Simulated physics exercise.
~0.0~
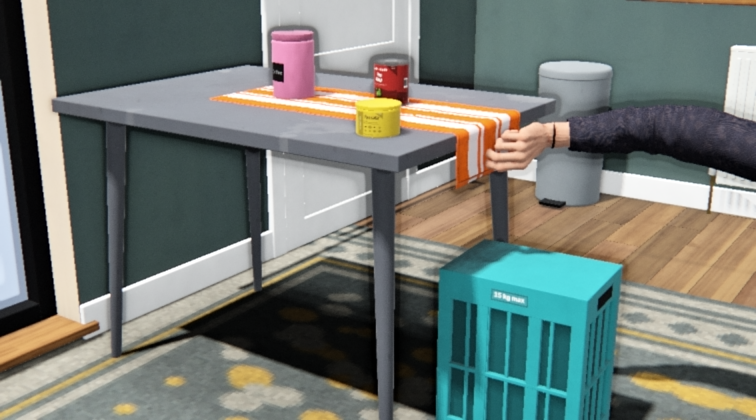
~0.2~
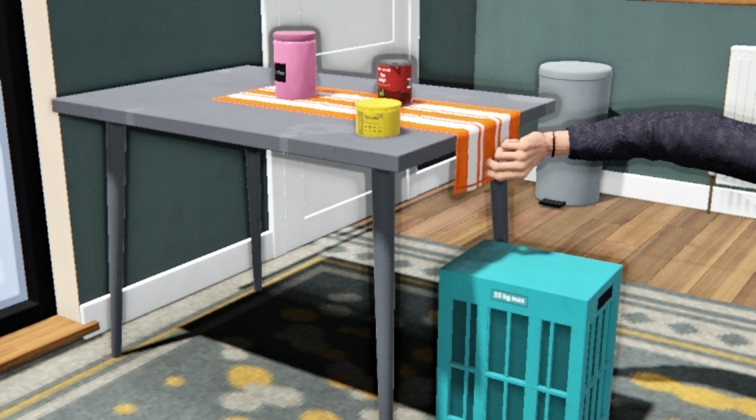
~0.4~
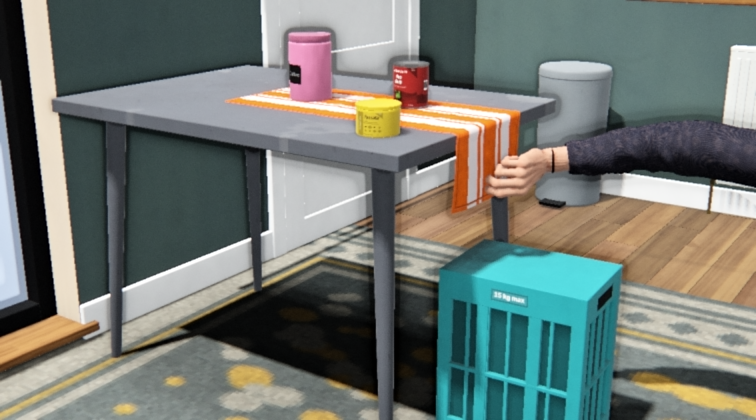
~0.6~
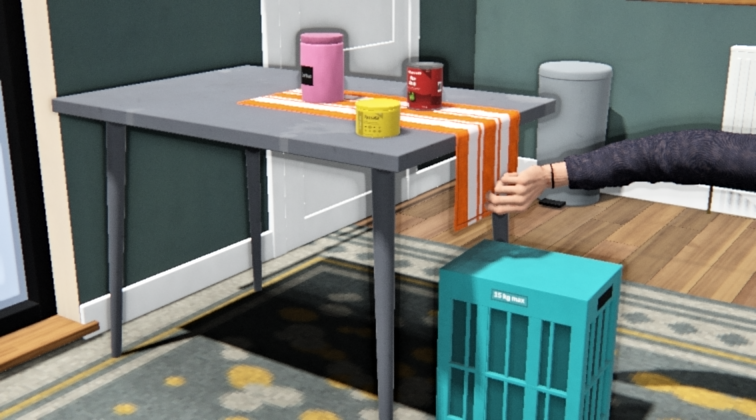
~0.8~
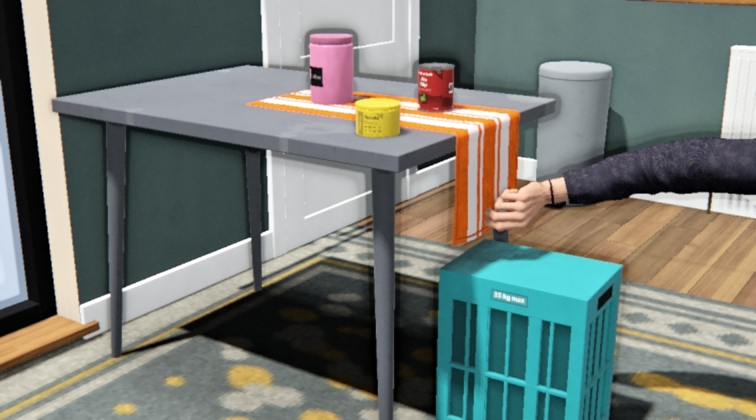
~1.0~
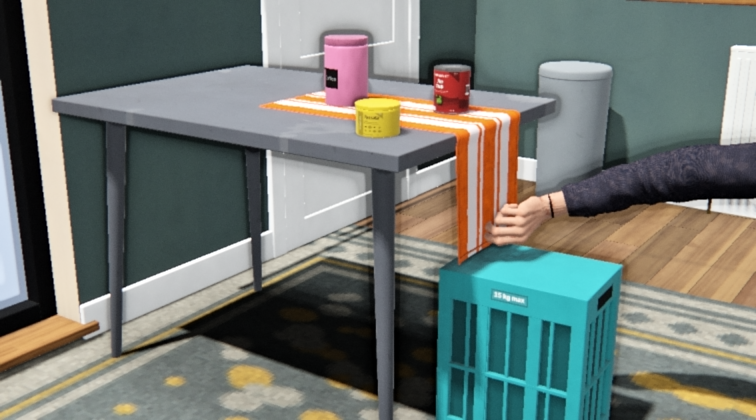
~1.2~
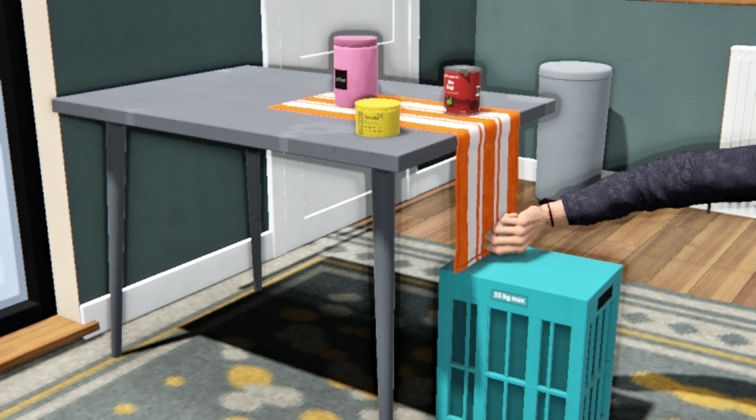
We see a hand pull an orange-and-white striped cloth down over a grey table's edge, carrying a pink canister and red tin to the right while a yellow tub stays put; finally the hem reaches the turquoise crate below, with all three containers still upright on the table.
